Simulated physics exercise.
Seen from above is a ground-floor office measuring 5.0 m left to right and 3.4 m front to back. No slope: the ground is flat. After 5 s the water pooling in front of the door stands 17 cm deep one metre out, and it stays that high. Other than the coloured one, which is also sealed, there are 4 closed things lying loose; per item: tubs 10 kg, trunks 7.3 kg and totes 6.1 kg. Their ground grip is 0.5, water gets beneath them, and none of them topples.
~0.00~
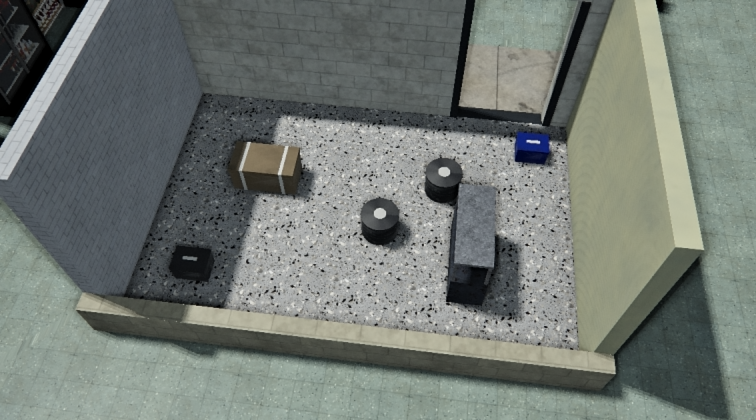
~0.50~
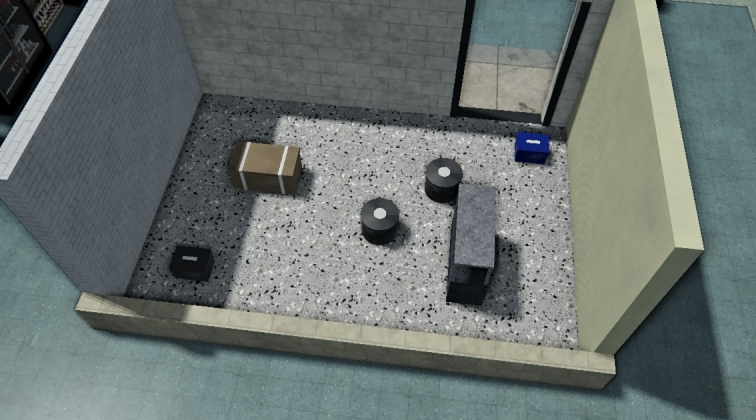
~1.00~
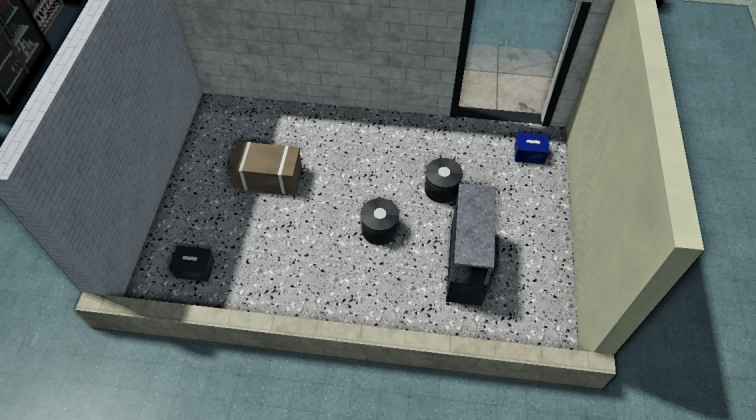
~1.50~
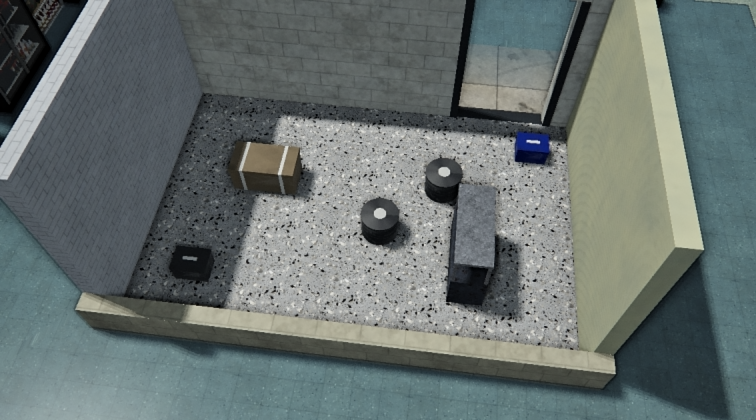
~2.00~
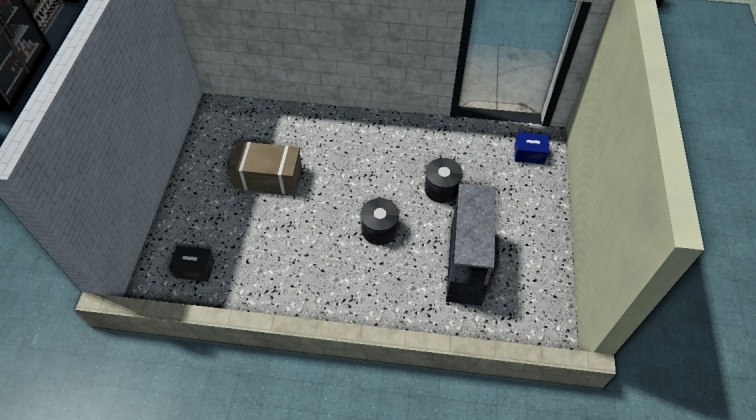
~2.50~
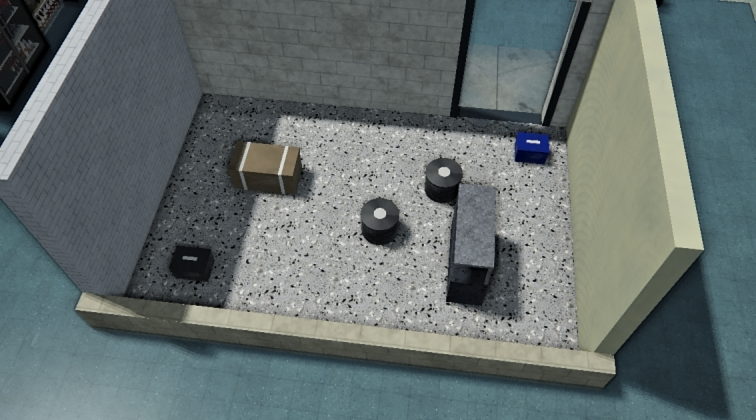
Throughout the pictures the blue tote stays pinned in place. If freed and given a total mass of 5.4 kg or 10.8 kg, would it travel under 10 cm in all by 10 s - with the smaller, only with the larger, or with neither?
It takes more than either ballast.
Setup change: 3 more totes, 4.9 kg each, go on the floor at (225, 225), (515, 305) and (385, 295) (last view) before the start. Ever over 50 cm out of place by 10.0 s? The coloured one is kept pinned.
In turn: Short of it, past it, more.
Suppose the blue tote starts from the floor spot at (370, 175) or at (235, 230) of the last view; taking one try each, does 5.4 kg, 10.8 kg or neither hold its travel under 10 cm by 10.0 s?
Respectively, the light option succeeds and the light option succeeds.
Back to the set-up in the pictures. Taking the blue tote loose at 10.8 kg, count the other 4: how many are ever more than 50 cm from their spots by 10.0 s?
The tally stands at 1.
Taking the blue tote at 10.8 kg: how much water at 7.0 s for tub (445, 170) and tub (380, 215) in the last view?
I'd put it at 6 cm and 2 cm respectively.
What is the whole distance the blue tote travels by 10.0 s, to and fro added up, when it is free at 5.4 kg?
Close to 600 centimetres all told.
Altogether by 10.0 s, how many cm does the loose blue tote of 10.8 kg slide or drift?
The total path comes to around 250 cm.
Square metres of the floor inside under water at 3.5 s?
My estimate is roughly 1.0 m2.
After 3.5 s the blue tote would be 0 cm from its start with 5.4 kg and 0 cm from its start with 10.8 kg; 2 cm of water round it then.
After 4.5 s the blue tote would be 40 cm from its start with 5.4 kg and 5 cm from its start with 10.8 kg; 5 cm of water round it then.
After 7.0 s the blue tote would be 260 cm from its start with 5.4 kg and 99 cm from its start with 10.8 kg; 7 cm of water round it then.
After 10.0 s the blue tote would be 369 cm from its start with 5.4 kg and 224 cm from its start with 10.8 kg; 13 cm of water round it then.
